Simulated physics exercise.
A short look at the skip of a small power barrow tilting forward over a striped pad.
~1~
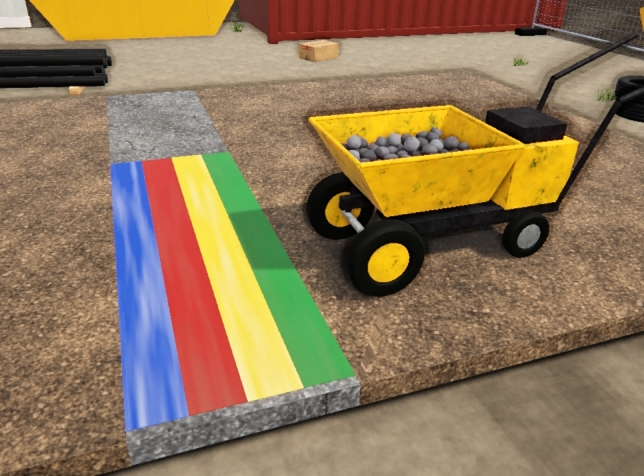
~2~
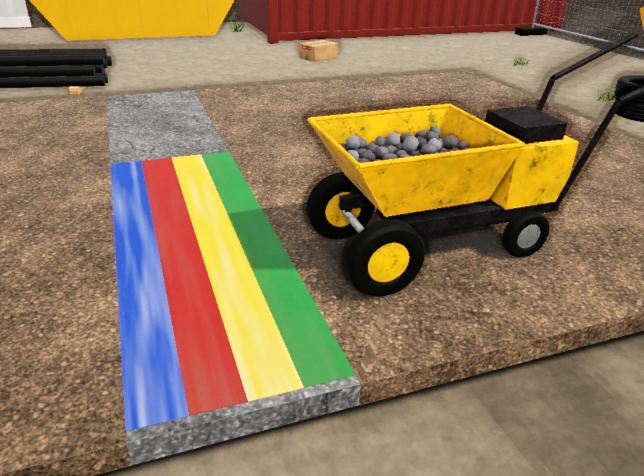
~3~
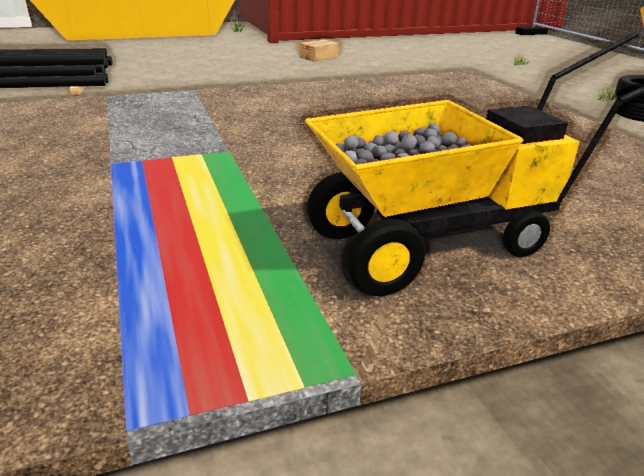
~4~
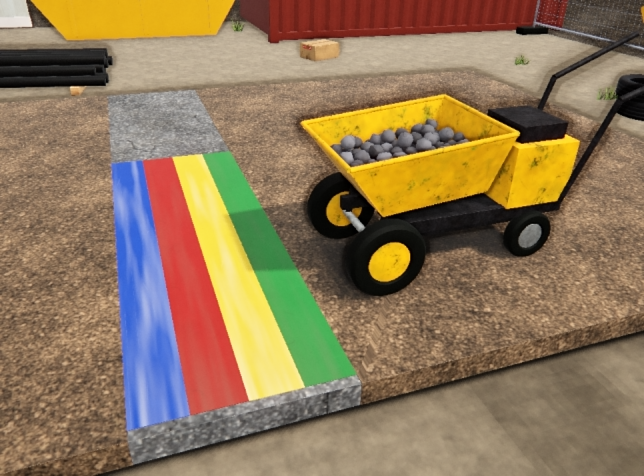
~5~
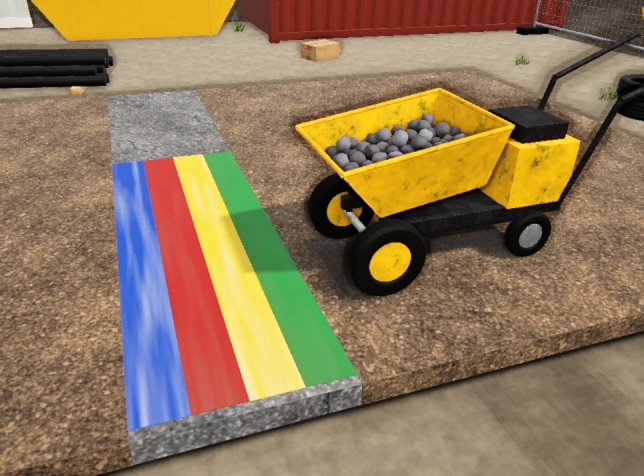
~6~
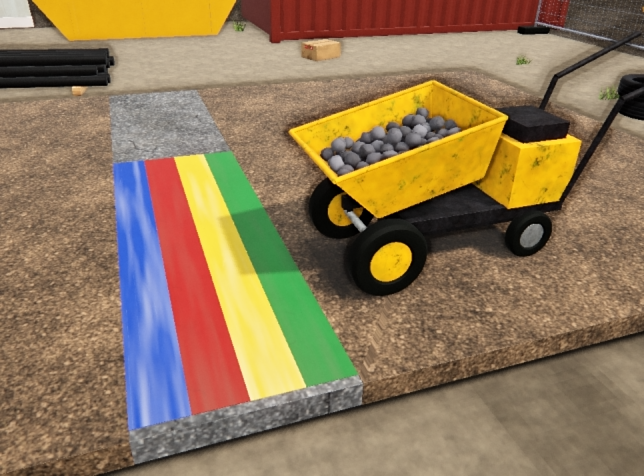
On a gravelly yard, a yellow barrow's skip of grey cobbles tilts slightly forward.
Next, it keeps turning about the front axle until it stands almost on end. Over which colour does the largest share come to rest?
Most lies over the yellow band.
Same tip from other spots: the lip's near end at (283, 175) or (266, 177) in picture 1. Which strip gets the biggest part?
One: That blue strip. Two: The strip in blue.
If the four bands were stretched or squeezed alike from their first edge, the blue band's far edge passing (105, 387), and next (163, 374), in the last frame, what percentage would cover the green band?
First some 10, then 0 per cent.
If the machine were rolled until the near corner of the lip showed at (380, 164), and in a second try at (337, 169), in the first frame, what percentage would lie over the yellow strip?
Near 40 % and 20 %.
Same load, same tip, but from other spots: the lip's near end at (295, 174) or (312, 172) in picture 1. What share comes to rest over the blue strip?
About 30 and 30 per cent.
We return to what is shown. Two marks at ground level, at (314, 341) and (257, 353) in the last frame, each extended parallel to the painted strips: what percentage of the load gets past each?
The first gives 80 %, the second 50 %.
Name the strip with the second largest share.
The runner-up: The red one.
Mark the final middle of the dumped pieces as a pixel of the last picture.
Roughly at (218, 279).
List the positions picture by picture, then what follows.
Lip of the skip at (360, 166), level; top of the load at (412, 145), round cobbles; green strip at (308, 337); yellow strip at (259, 348); red strip at (207, 359); blue strip at (151, 371), in the first frame.
Lip of the skip at (359, 166), level; top of the load at (411, 144), in the second frame.
Lip of the skip at (355, 168), tipped barely; top of the load at (432, 144), in the third frame.
Lip of the skip at (350, 171), tipped barely; top of the load at (429, 140), in the fourth frame.
Lip of the skip at (343, 175), tipped a little; top of the load at (425, 137), in the fifth frame.
Lip of the skip at (335, 181), tipped a little; top of the load at (430, 138); green strip at (311, 337); yellow strip at (261, 347); red strip at (209, 358); blue strip at (154, 370), in the sixth frame.
Soon after the last picture, skip tipped steeply; all in the skip.
A little later, skip tipped right over; most in the skip; a small part over the yellow strip; a stray few over the red strip.
Later still, skip tipped right over; about a quarter in the skip; a stray few over the green strip; about a third over the yellow strip; about a quarter over the red strip; a small part over the blue strip; a stray few off the paint.
By the end, skip tipped right over; about a quarter in the skip; a small part over the green strip; about a third over the yellow strip; about a quarter over the red strip; a small part over the blue strip; a stray few off the paint.
